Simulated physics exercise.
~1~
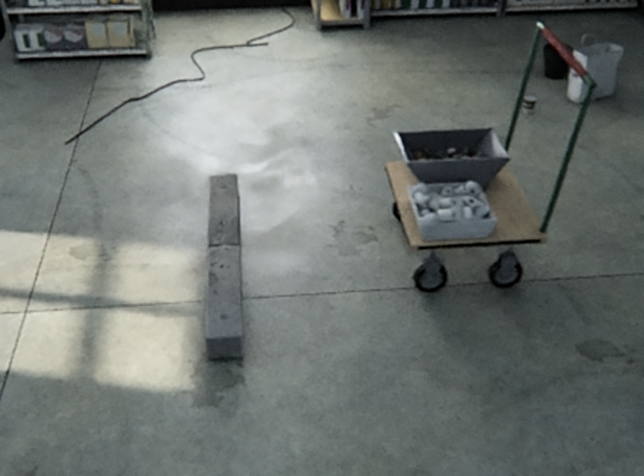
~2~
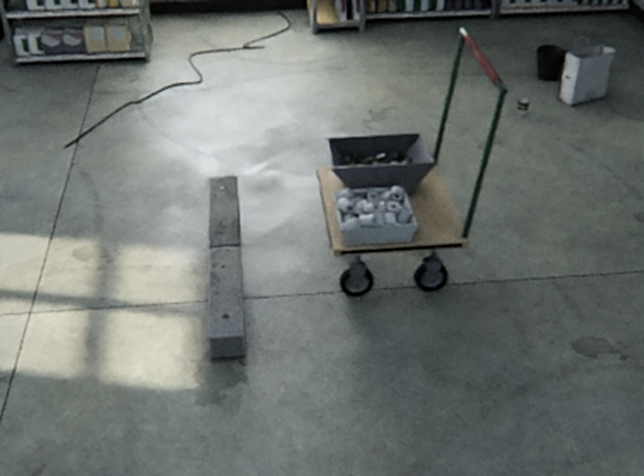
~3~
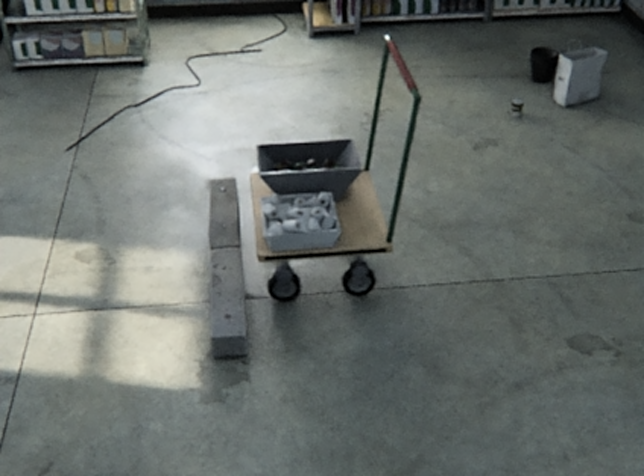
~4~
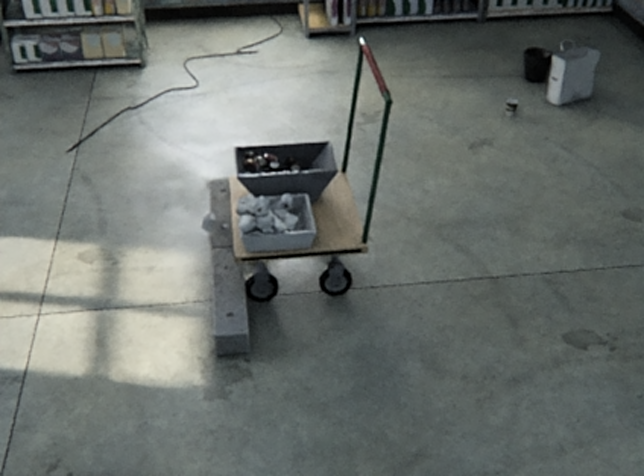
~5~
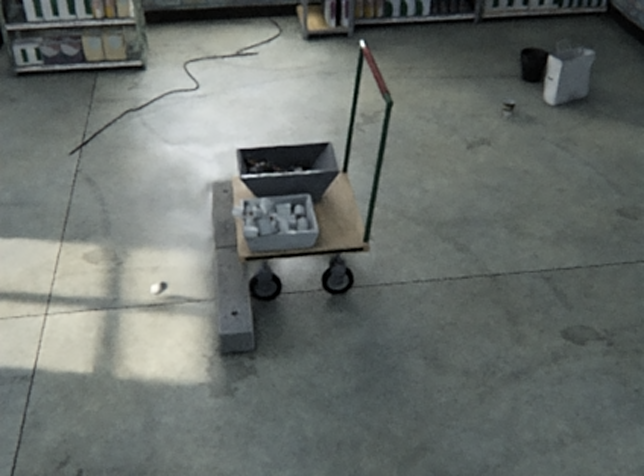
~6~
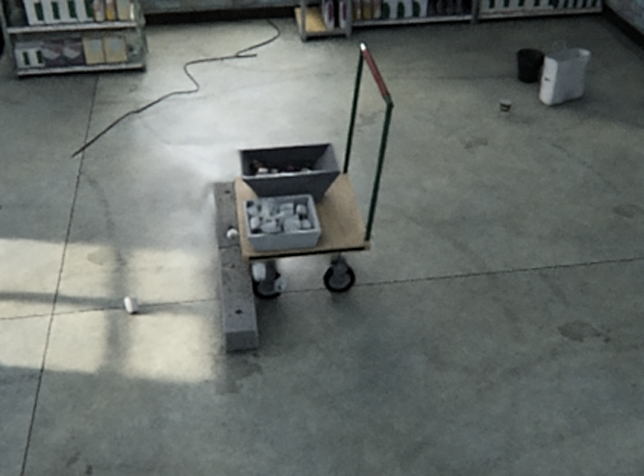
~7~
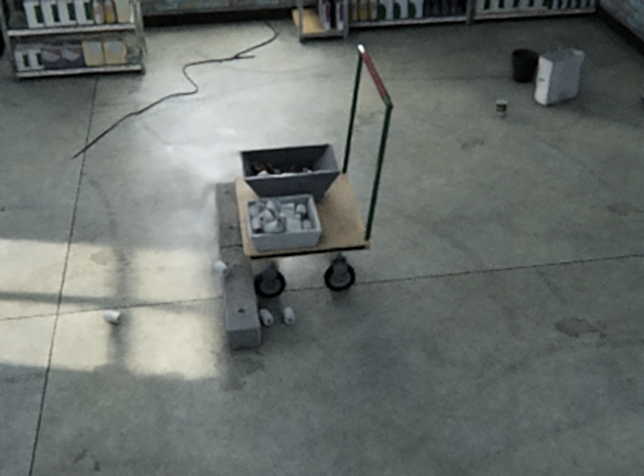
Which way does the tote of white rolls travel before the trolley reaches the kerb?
It travels to the left, carried along on the trolley until the trolley stops at the kerb.
